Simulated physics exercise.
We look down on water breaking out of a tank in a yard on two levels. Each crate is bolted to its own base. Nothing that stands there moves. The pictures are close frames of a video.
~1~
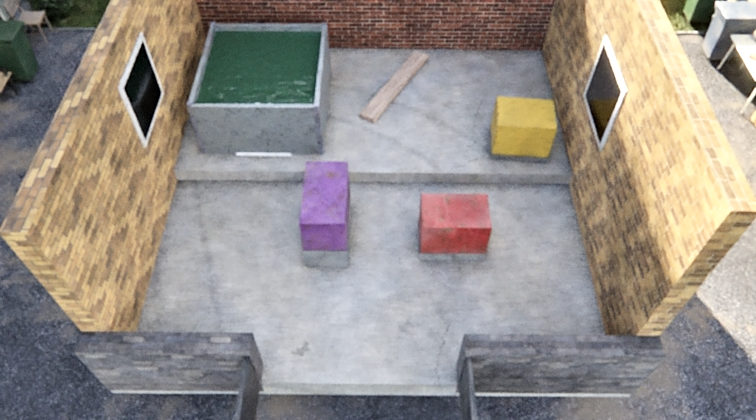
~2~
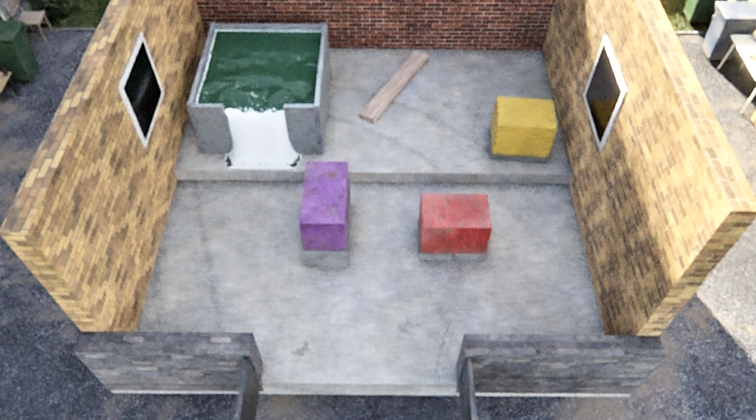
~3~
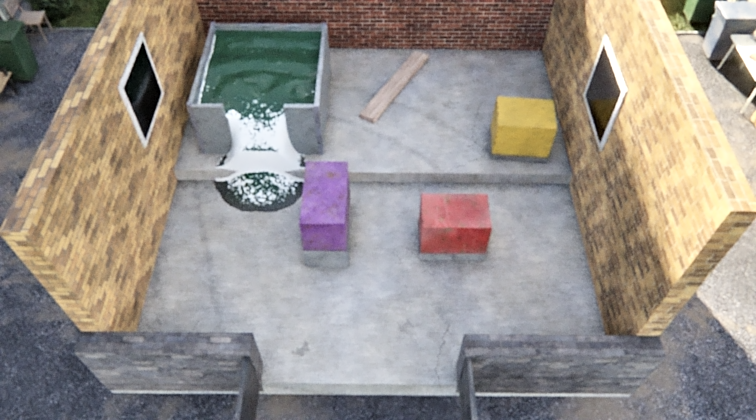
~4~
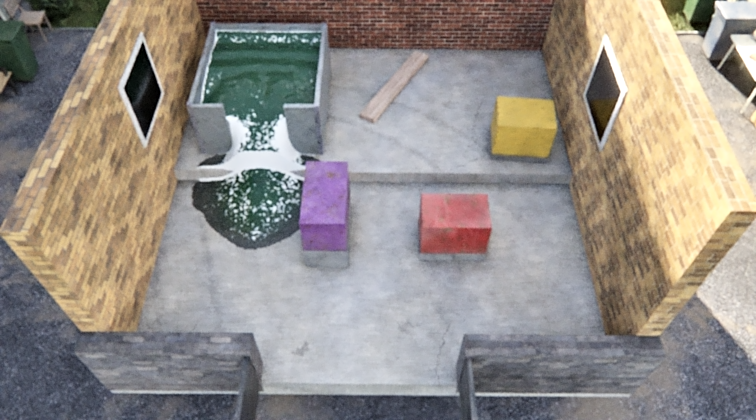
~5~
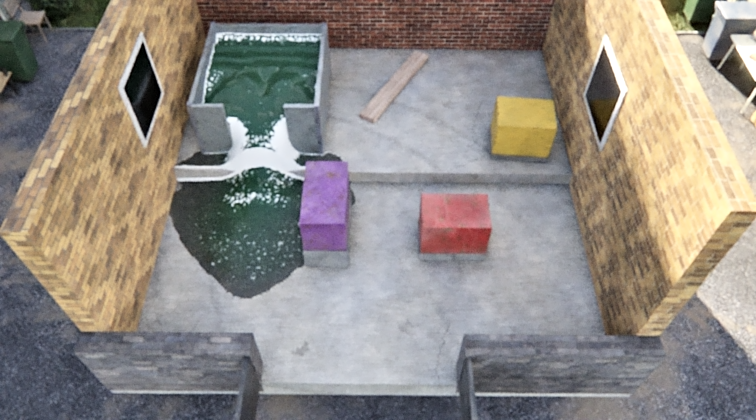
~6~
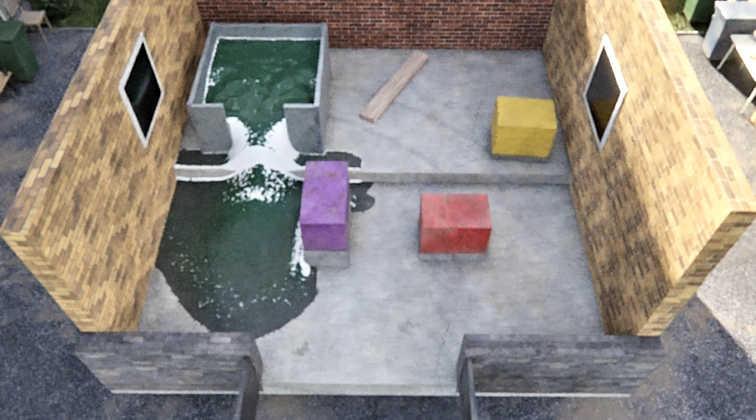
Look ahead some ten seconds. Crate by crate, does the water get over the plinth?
In the end: The red crate stays dry; the purple crate stays dry; the yellow crate stays dry.
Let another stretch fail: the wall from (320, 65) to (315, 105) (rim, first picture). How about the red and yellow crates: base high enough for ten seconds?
The red crate is wetted, the yellow crate is wetted.
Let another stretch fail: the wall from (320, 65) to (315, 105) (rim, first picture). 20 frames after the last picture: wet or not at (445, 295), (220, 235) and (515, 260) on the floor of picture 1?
One after the other: Flooded, no water, flooded.
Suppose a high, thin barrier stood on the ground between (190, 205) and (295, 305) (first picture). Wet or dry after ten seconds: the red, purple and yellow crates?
Red crate is soaked, purple crate is topped, yellow crate is safe.
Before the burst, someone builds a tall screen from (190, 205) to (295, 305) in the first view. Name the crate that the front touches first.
The purple-painted one.
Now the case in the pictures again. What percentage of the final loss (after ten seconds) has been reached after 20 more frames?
Roughly 40 per cent.
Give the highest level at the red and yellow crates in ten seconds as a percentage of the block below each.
Near 70 and 0 in a hundred.
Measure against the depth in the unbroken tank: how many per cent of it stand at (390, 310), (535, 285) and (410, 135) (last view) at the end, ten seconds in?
In turn 4, 6 and 0 in a hundred.
A moment on, water covers 30 % of the floor; the red crate water round its plinth, the purple crate water round its plinth, the yellow crate not reached.
Next, water covers 30 % of the floor; the red crate water round its plinth, the purple crate water round its plinth, the yellow crate not reached.
Then, water covers 40 % of the floor; the red crate water round its plinth, the purple crate water round its plinth, the yellow crate not reached.
Later, water covers 50 % of the floor; the red crate water round its plinth, the purple crate water round its plinth, the yellow crate not reached.
In the end, water covers 55 % of the floor; the red crate stayed above the water, the purple crate stayed above the water, the yellow crate stayed above the water.
